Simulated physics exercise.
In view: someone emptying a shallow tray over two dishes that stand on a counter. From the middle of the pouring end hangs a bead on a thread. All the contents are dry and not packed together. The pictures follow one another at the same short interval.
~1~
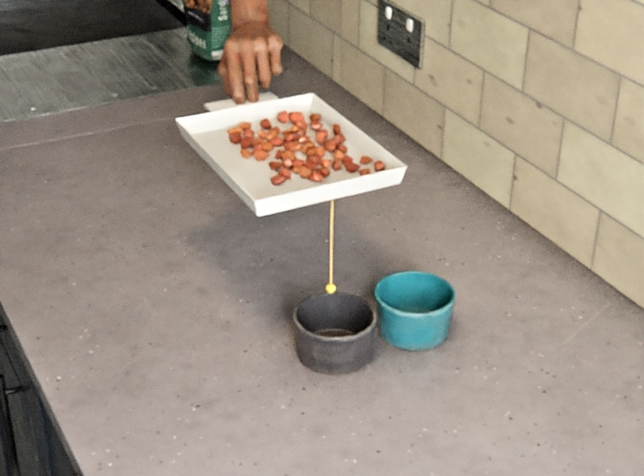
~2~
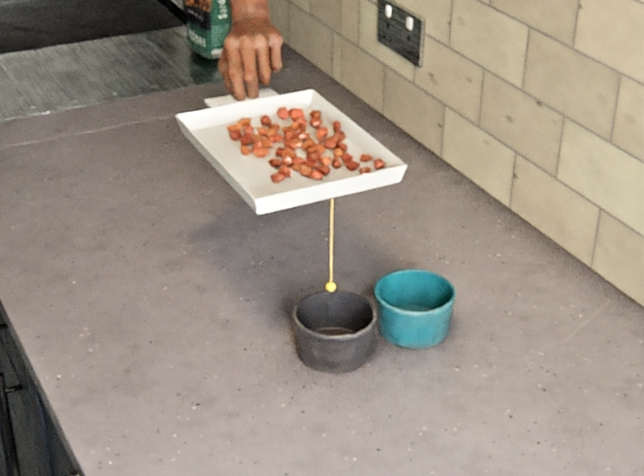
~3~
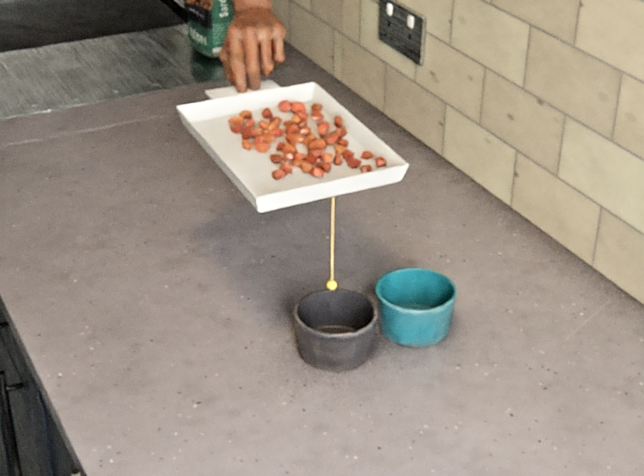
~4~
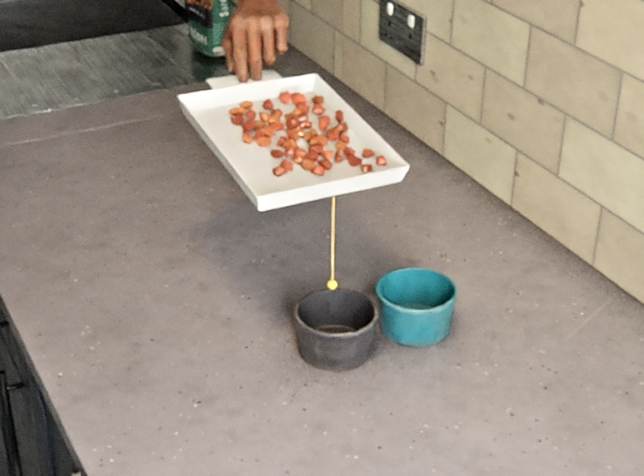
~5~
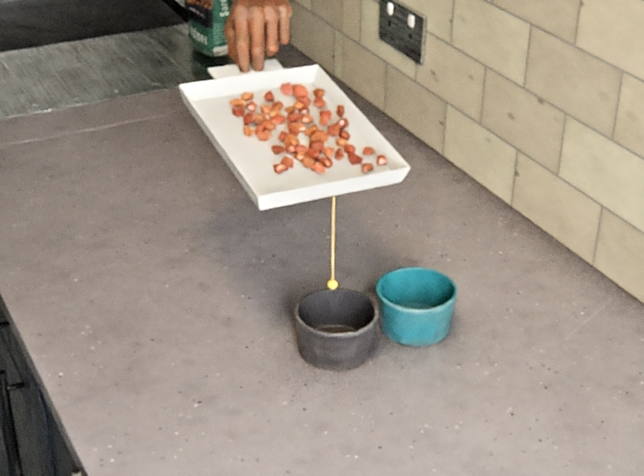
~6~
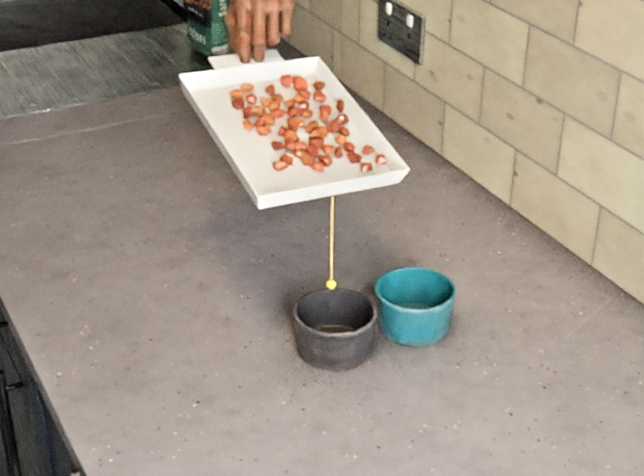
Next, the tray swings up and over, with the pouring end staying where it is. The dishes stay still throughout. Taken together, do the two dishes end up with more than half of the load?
Yes.
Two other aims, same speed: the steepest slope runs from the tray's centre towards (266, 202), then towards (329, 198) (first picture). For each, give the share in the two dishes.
Shares, approx.: 0 %, then 50 %.
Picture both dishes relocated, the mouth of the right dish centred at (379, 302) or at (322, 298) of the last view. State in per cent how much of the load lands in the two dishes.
You'd end up with around 60 per cent and then around 0 per cent.
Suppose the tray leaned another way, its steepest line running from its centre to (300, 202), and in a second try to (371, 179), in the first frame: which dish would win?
First left, then the right one.
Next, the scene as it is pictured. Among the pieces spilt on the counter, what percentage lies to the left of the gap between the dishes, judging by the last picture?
Estimate: About 20 percent.
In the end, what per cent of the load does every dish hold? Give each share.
Per cent held at the end: Left dish 30, right dish 40.
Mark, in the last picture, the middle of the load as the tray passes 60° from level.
I'd put the middle close to (358, 159).
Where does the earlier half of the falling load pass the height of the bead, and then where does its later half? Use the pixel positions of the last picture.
First close to (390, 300), next close to (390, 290).
Shortly afterwards, tray tipped steeply; the whole lot on the tray.
Next, tray tipped past a quarter turn; near a third on the tray; a little in the left dish; near a quarter in the right dish; near a quarter outside both; near a quarter in the air.
Some moments later, tray tipped past a quarter turn; near a third in the left dish; near a third in the right dish; near a third outside both.
In the end, tray tipped past a quarter turn; near a third in the left dish; near a third in the right dish; near a third outside both.
